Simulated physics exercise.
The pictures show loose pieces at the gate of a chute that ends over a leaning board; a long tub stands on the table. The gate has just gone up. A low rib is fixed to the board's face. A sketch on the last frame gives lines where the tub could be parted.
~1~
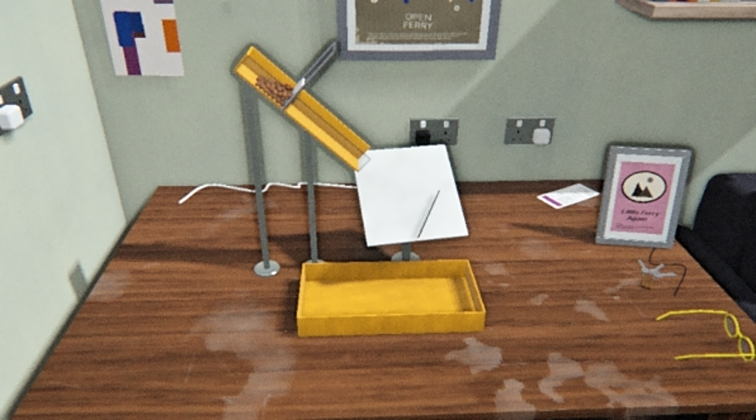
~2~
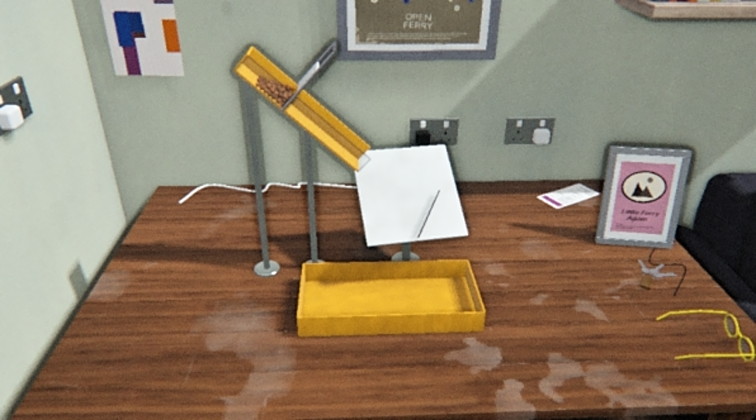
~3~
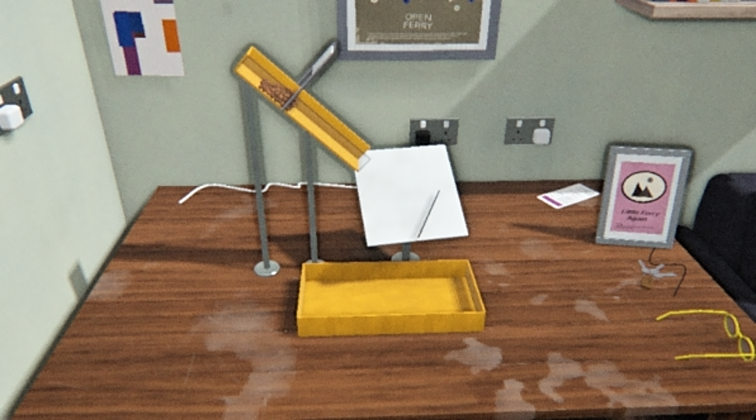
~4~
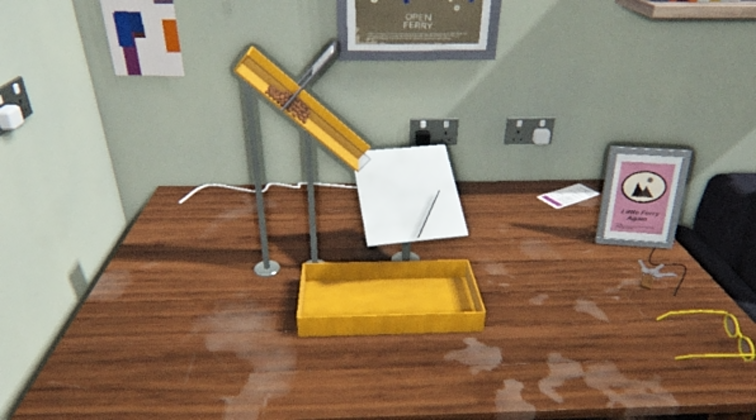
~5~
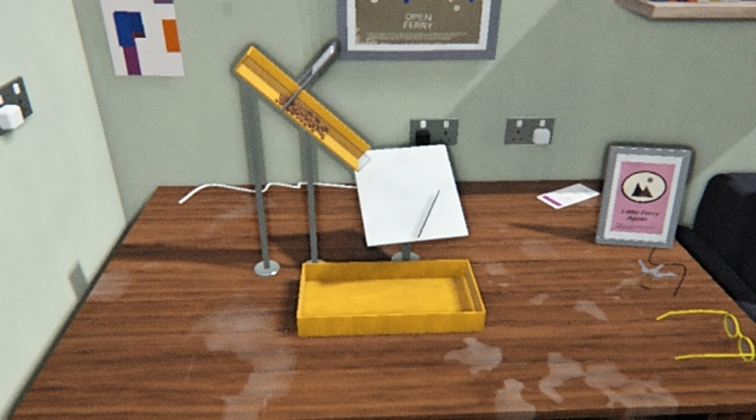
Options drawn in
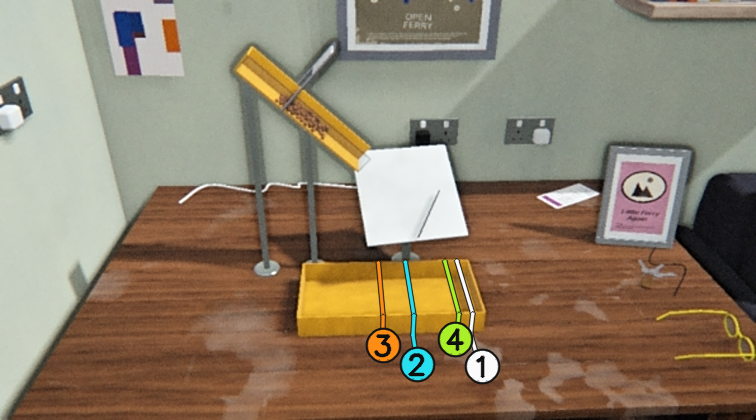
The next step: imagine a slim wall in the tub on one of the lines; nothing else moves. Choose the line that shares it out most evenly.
Best: 2.
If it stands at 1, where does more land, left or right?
Left.
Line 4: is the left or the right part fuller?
More lands on the left.
On the marked copy, line 1 crosses the front rim at (472, 313); line 2 crosses the front rim at (413, 314); line 3 crosses the front rim at (383, 315); line 4 crosses the front rim at (458, 313).
With 1, of what is caught, nearly all on the left of the divider, a stray few on the right.
With 2, of what is caught, about half on the left of the divider, about half on the right.
With 3, of what is caught, none on the left of the divider, all on the right.
With 4, of what is caught, nearly all on the left of the divider, a small part on the right.
